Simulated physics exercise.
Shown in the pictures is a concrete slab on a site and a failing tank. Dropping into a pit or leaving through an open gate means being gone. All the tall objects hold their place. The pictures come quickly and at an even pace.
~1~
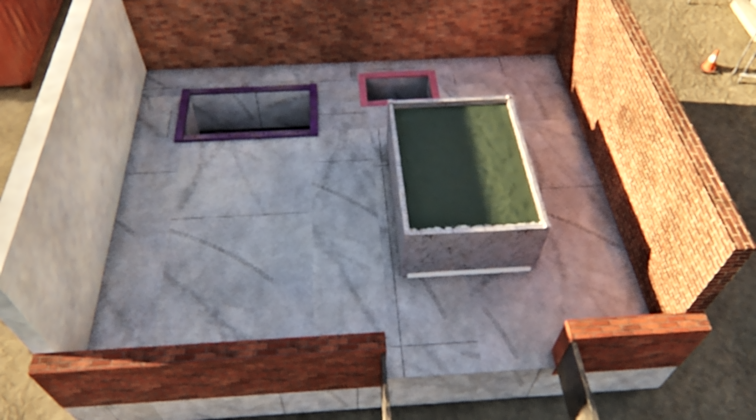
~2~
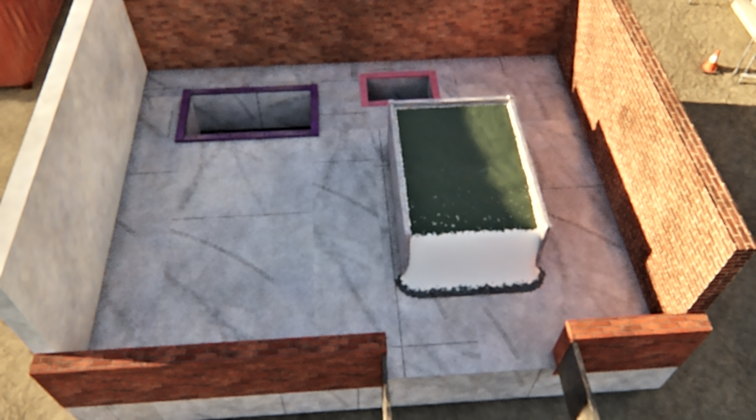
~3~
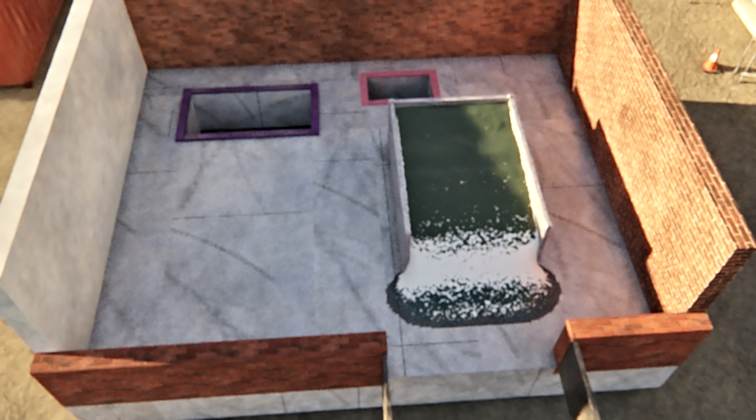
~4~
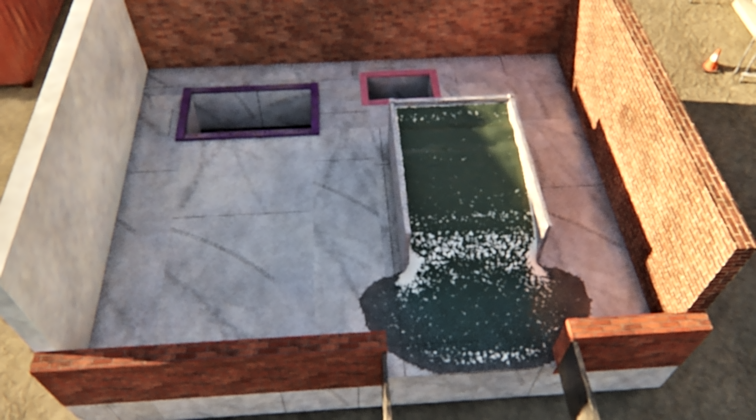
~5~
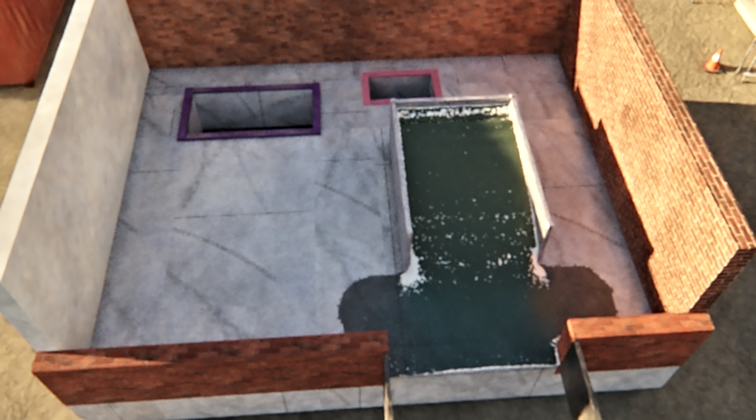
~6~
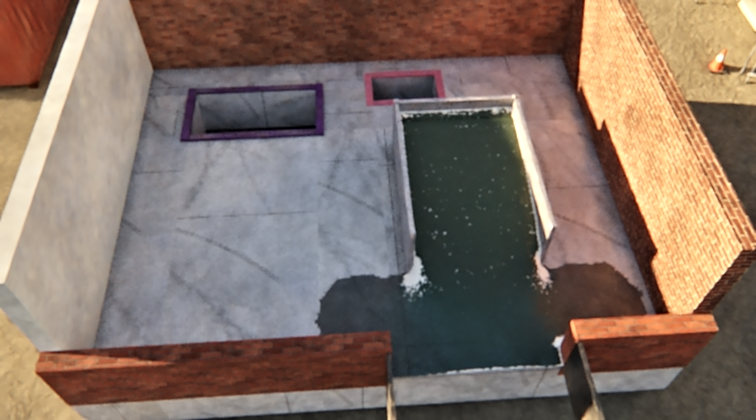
On a walled concrete slab, dark green water bursts from a tank's front and spreads outward.
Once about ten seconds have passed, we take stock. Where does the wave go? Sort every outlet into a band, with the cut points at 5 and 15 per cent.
Final shares: The gate over 15 %; the purple pit under 5 %; the pink pit under 5 %.
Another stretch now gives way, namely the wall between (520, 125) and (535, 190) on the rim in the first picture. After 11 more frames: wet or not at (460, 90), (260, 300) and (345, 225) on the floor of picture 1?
First point swamped, second point spared, third point spared.
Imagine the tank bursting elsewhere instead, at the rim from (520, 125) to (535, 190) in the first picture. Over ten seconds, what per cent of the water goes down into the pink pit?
Near 20 per cent for pink.
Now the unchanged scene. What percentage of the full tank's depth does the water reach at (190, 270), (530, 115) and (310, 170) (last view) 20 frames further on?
I'd say around 2 per cent, then 6 per cent, then 0 per cent.
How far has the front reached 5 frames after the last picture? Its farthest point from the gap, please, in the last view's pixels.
(179, 372).
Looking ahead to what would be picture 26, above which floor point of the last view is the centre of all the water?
Around pixel (459, 244).
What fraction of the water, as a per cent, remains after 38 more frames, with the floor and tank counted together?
Some 30 per cent.
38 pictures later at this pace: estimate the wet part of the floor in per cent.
That should be about 55 %.
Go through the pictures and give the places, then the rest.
In the first picture, still water in the water tank at (462, 163).
In the second picture, the front is at (538, 271), out from the gap at (472, 254).
In the third picture, the front is at (554, 293), out from the gap at (472, 256).
In the fourth picture, the front is at (579, 320), out from the gap at (471, 258).
In the fifth picture, water pours out at (473, 259) and has run to a hidden place.
In the sixth picture, the front is at a hidden place, out from the gap at (476, 260).
A moment on, water covers 15 % of the floor; the gate 23 %, the purple pit 0 %, the pink pit 0 %.
Next, water covers 30 % of the floor; the gate 43 %, the purple pit 0 %, the pink pit 0 %.
Then, water covers 45 % of the floor; the gate 59 %, the purple pit 0 %, the pink pit 0 %.
Later, water covers 55 % of the floor; the gate 70 %, the purple pit 0 %, the pink pit 0 %.
In the end, water covers 70 % of the floor; the gate 76 %, the purple pit 0 %, the pink pit 3 %.
